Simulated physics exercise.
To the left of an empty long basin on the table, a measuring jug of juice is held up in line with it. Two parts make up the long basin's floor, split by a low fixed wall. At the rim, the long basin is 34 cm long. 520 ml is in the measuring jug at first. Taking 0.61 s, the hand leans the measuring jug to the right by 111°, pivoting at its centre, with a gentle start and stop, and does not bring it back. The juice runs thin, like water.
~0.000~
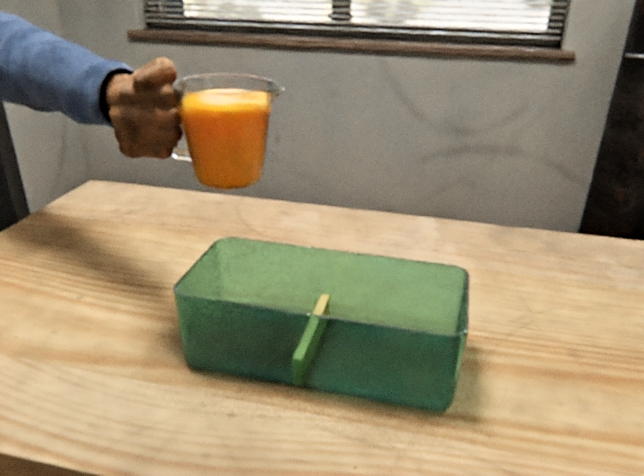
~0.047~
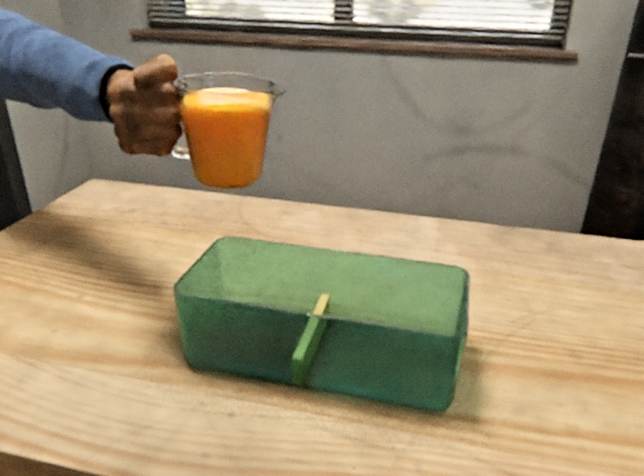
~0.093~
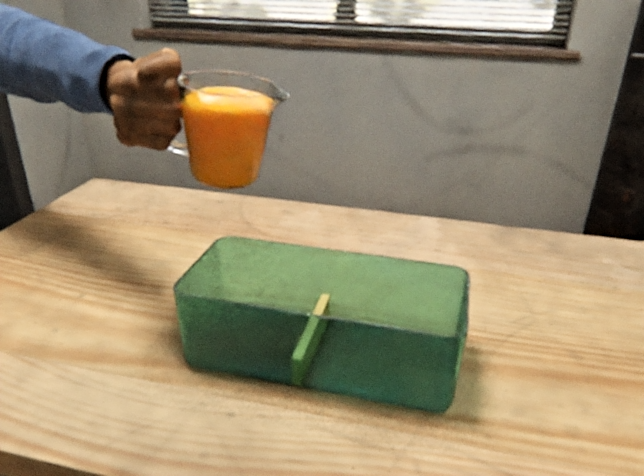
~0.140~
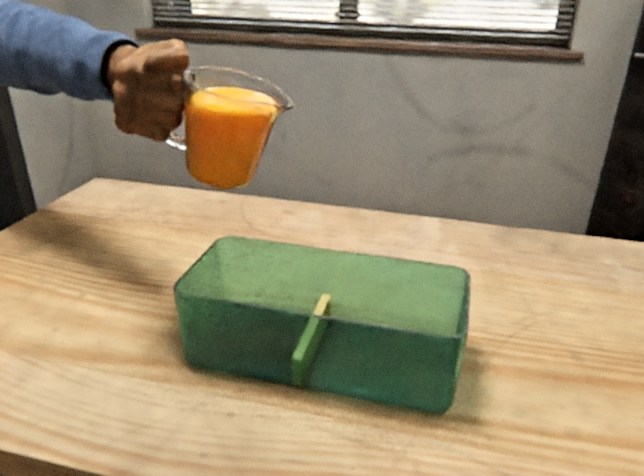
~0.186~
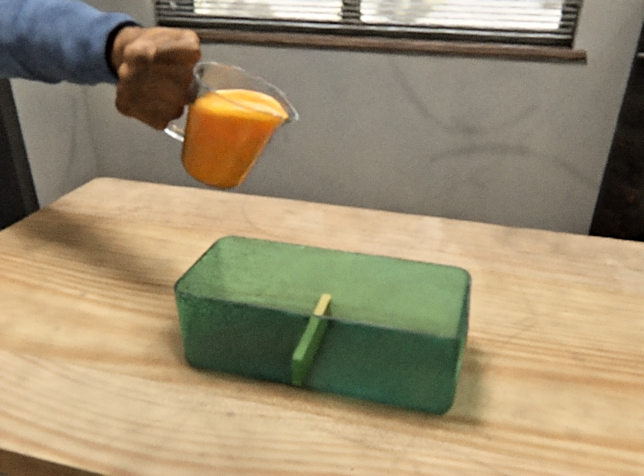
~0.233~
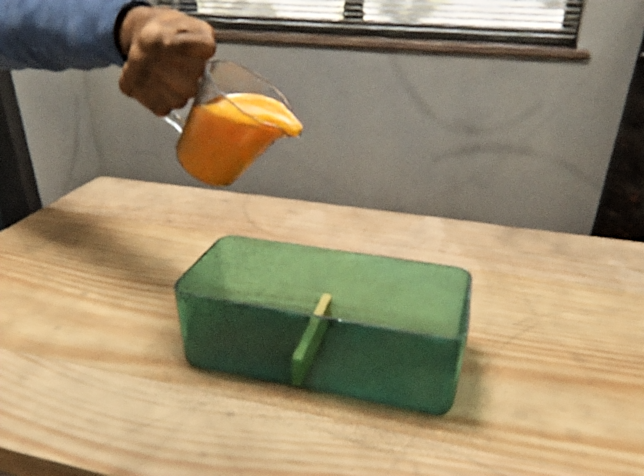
We see a hand holding a clear measuring jug of orange juice above a wooden table, to the left of an empty green basin, then gradually leaning the jug to the right until the juice reaches its pouring edge.
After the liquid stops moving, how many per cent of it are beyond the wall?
About 85 per cent.
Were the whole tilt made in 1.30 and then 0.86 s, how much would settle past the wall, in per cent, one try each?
Some 85 and 85 per cent, in that order.
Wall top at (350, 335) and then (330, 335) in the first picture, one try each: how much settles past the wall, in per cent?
Result: 25 per cent, then 55 per cent.
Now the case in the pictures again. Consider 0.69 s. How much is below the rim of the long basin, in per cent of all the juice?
Reading: Approx. 80 %.
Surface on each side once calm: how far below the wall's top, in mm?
The left side gives some 38 mm, the right side some 24 mm.
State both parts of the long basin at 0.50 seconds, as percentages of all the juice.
About 0 % left, 22 % right.
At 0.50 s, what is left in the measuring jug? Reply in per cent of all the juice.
I reckon about 42 in a hundred is still held.
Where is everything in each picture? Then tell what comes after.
Tilt 0°; pouring edge (284, 89); surface from (187, 95) to (269, 101); the long basin's rim runs from (197, 263) to (468, 301); the wall's top is at (313, 325), in the first picture.
Tilt 2°; pouring edge (285, 91); surface from (188, 93) to (270, 101), in the second picture.
Tilt 6°; pouring edge (289, 96); surface from (190, 92) to (273, 103), in the third picture.
Tilt 14°; pouring edge (294, 106); surface from (195, 92) to (279, 107), in the fourth picture.
Tilt 24°; pouring edge (298, 119); surface from (198, 98) to (288, 112), in the fifth picture.
Tilt 35°; pouring edge (301, 135); surface from (195, 110) to (295, 123); 1 per cent is over the edge, in the sixth picture.
By 0.50 s the tilt is 102° and 42 per cent is still to pour, 0 is left of the wall and 22 right of it.
By 0.69 s the tilt is 111° and 4 per cent is still to pour, 9 is left of the wall and 72 right of it.
By 0.89 s the tilt is 111° and 0 per cent is still to pour, 12 is left of the wall and 85 right of it.
By 1.11 s the tilt is 111° and 0 per cent is still to pour, 12 is left of the wall and 85 right of it.
At rest 12 per cent lies left of the wall, 85 right of it and 3 outside.
